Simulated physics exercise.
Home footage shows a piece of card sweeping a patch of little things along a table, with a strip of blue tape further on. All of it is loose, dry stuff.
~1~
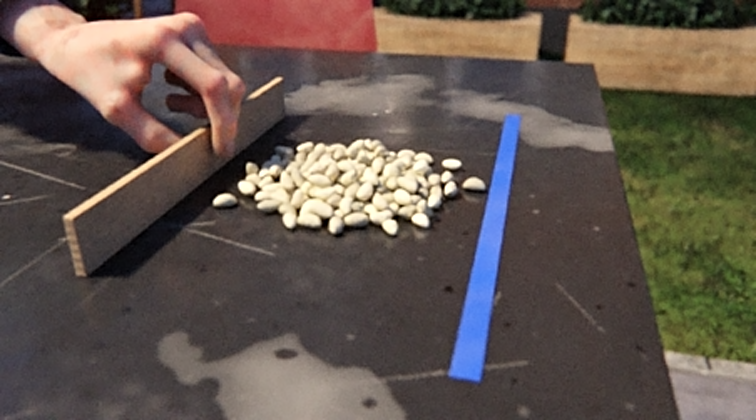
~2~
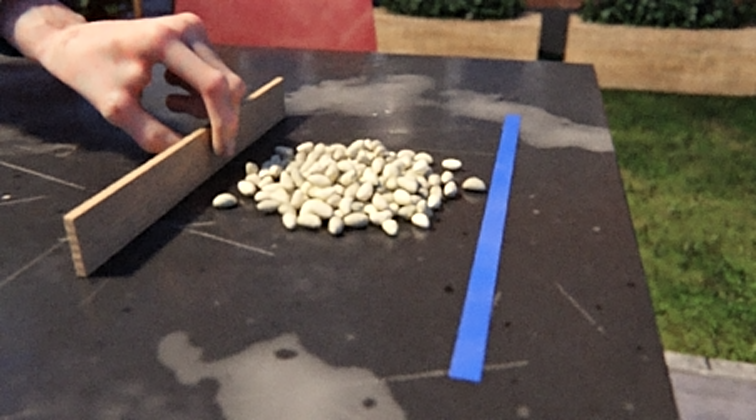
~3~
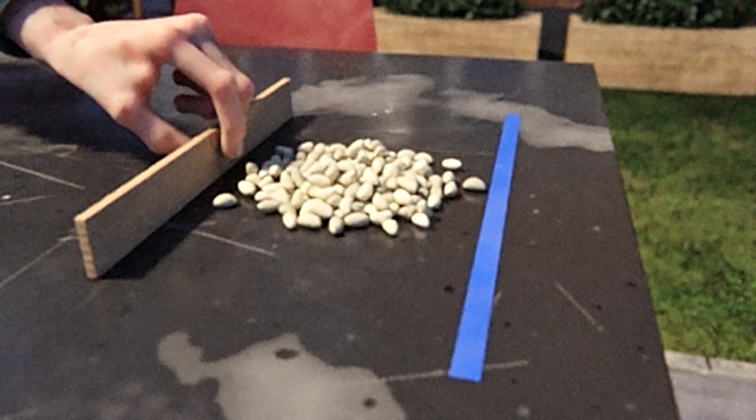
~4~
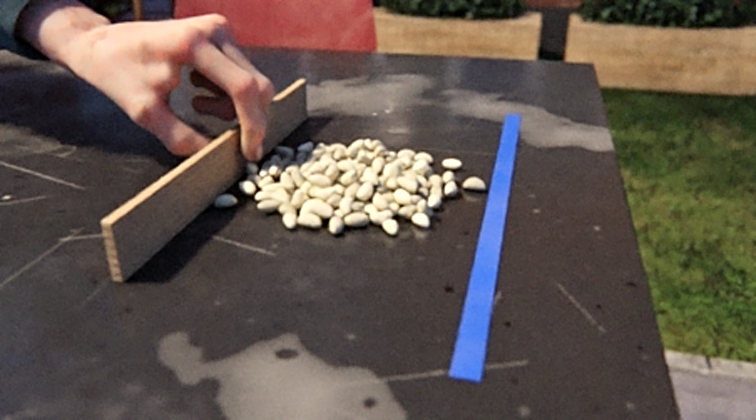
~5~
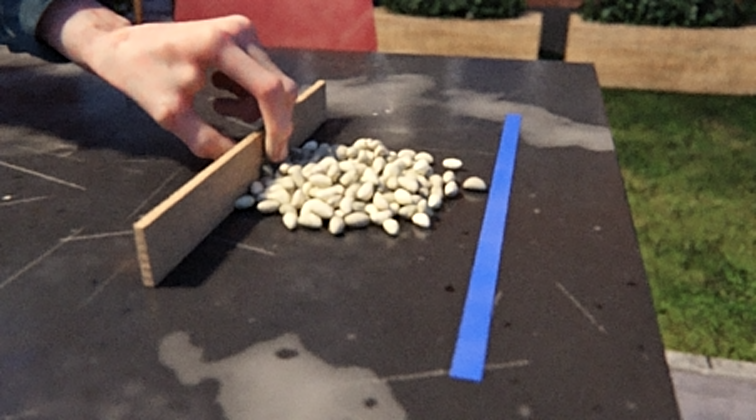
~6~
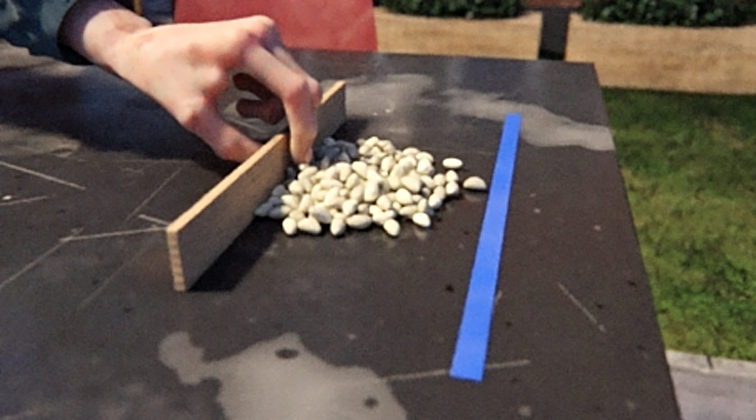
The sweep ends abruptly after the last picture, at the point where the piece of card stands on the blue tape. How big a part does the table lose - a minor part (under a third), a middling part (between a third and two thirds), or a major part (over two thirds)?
I'd guess the spill stays below a third of the heap.
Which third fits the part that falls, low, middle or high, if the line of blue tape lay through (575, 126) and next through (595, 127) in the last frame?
One: Over two thirds. Two: Above two thirds.
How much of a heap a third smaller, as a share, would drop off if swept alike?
It would be roughly 0 percent.
Soon, piece of card still moving, near (398, 144); heap all on the table, its front near (539, 184).
A while on, piece of card stopped at the blue tape; heap a stray few over the edge.
Towards the end, piece of card stopped at the blue tape; heap a small part over the edge.
Finally, piece of card stopped at the blue tape; heap a small part over the edge.
